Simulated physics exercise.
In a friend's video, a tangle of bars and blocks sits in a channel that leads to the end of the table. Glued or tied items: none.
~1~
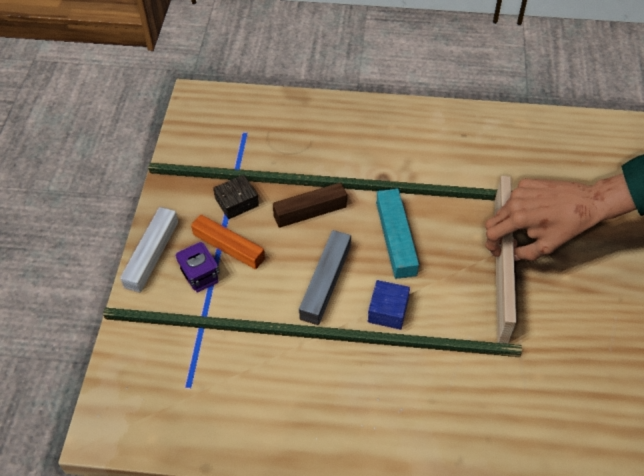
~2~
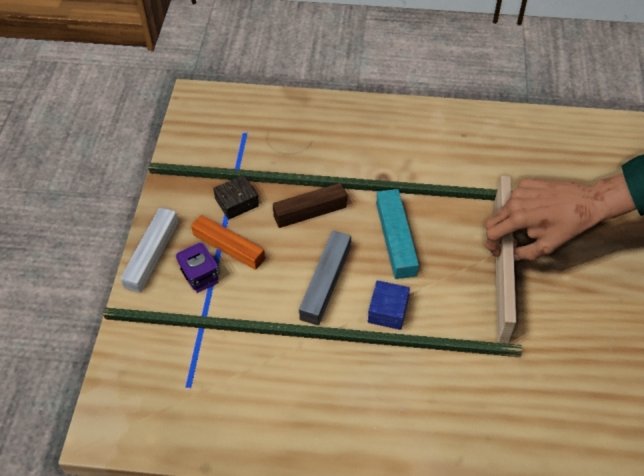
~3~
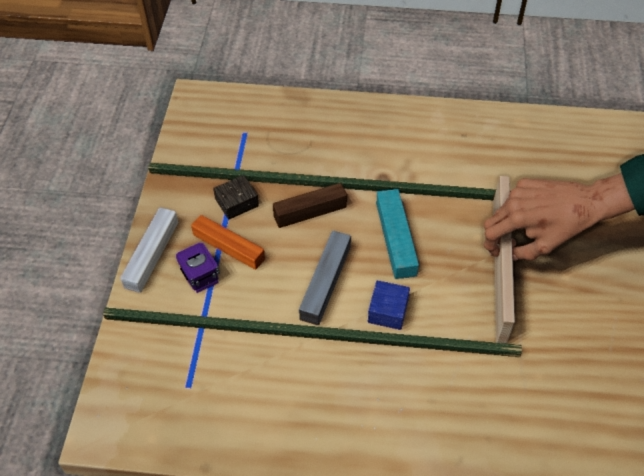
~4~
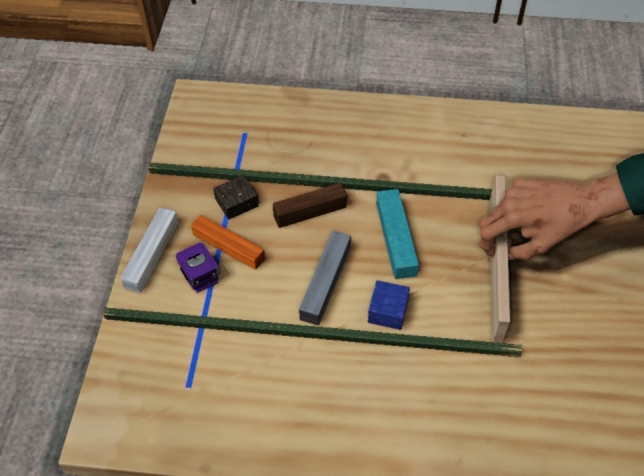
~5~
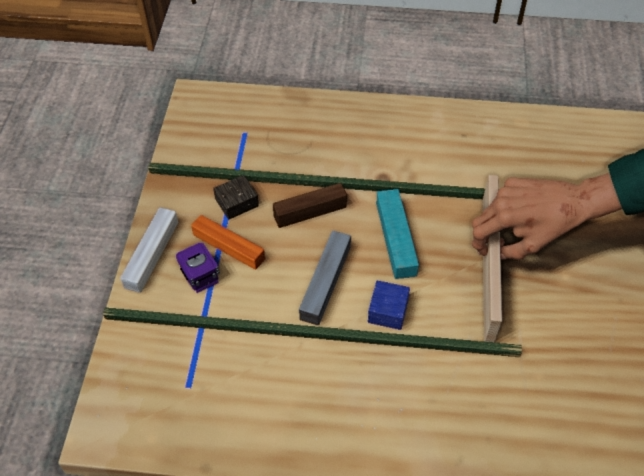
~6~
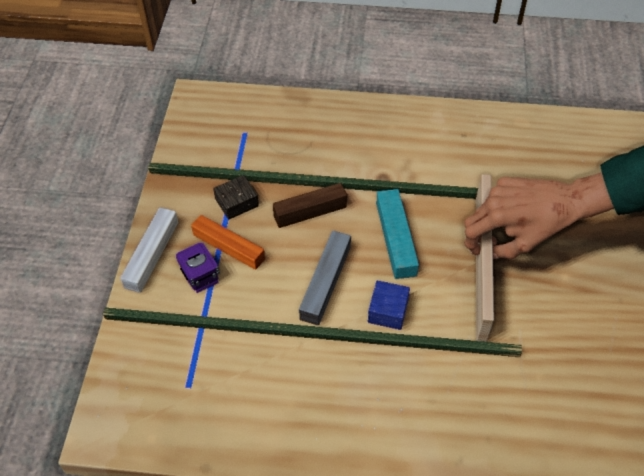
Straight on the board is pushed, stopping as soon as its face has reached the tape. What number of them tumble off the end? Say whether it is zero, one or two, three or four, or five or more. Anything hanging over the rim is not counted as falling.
Seems one or two of them come crashing down.
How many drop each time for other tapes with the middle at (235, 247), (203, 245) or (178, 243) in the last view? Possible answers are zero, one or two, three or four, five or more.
For each place: None; one to two; three to four.
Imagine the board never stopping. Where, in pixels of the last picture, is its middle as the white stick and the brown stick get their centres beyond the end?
Roughly (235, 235); for the second one, roughly (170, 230).
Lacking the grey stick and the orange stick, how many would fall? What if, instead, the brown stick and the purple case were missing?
Tally per try: 0 / 0.
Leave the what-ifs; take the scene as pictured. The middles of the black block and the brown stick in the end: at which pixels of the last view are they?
About (173, 187), and the other about (183, 208).
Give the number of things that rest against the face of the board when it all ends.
The answer is 2.
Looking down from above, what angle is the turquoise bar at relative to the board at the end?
Around 0 degrees.
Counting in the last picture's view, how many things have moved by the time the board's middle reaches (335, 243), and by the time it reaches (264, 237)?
Tally: First 4; then 8.
Soon after, none off yet; white stick at rest near (151, 249); purple case at rest near (198, 268); black block at rest near (236, 197).
At rest, the number that fall off is one or two; fallen, white stick.
